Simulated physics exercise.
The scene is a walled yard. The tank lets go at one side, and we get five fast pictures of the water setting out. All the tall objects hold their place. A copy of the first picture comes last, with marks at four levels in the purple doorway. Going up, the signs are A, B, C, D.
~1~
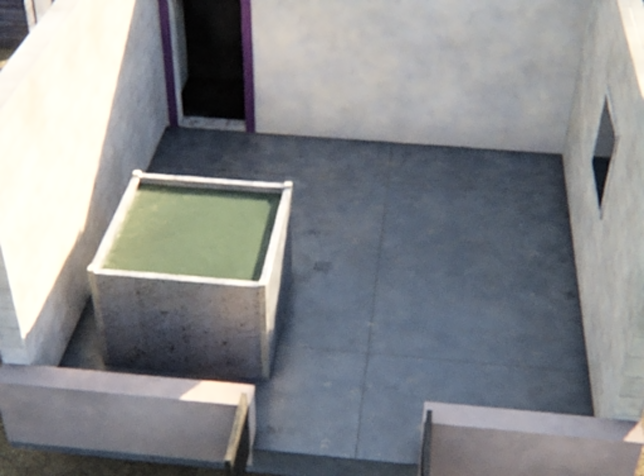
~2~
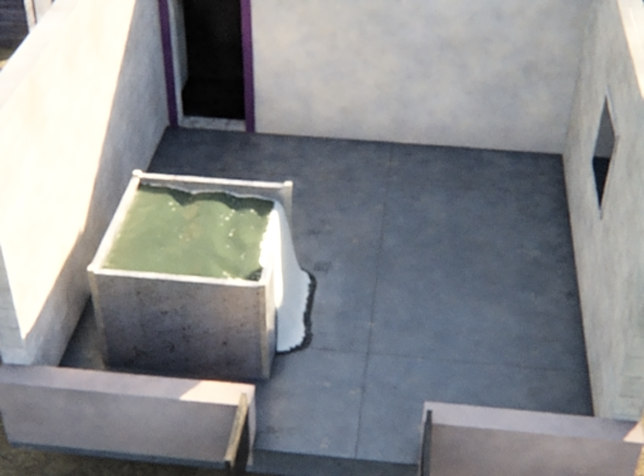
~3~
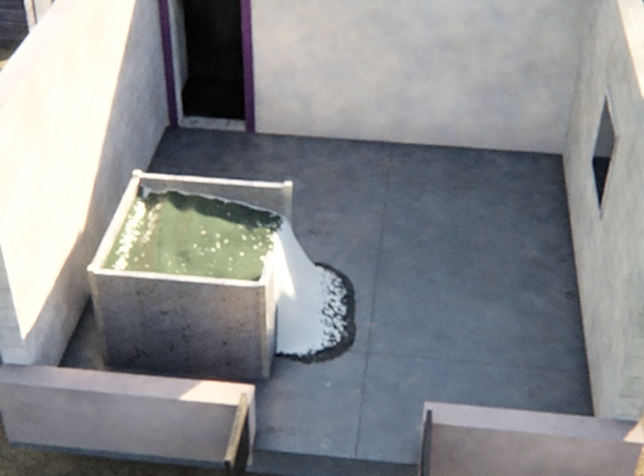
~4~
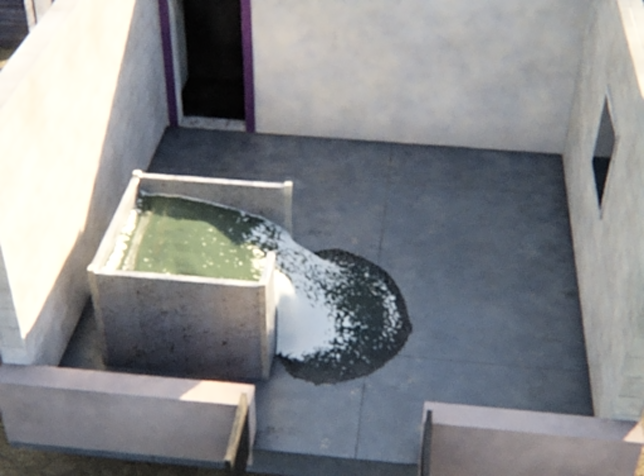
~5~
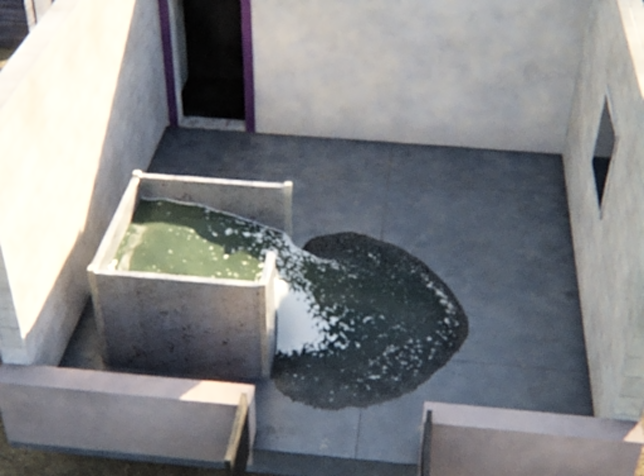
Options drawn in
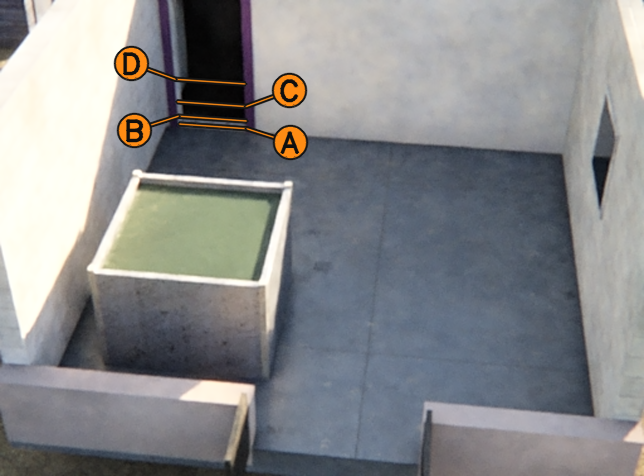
In a walled yard, a square tank of still green water began pouring out through its right side, and a dark, foamy puddle spread wider across the grey floor as the tank's level dropped.
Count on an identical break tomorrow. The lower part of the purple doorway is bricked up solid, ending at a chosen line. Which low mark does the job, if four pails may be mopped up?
Choose B.
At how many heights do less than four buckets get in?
Three.
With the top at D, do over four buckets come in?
No, not at all.
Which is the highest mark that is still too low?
That is mark A.
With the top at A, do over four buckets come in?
Yes, it does.
In orange, A at (212, 126); B at (212, 118); C at (211, 104); D at (210, 81); from the bottom up A, B, C, D.
Choosing A, about 10 bucketfuls get in.
Choosing B, a splash gets over, under a bucket.
Choosing C, nothing gets over.
Choosing D, nothing gets over.
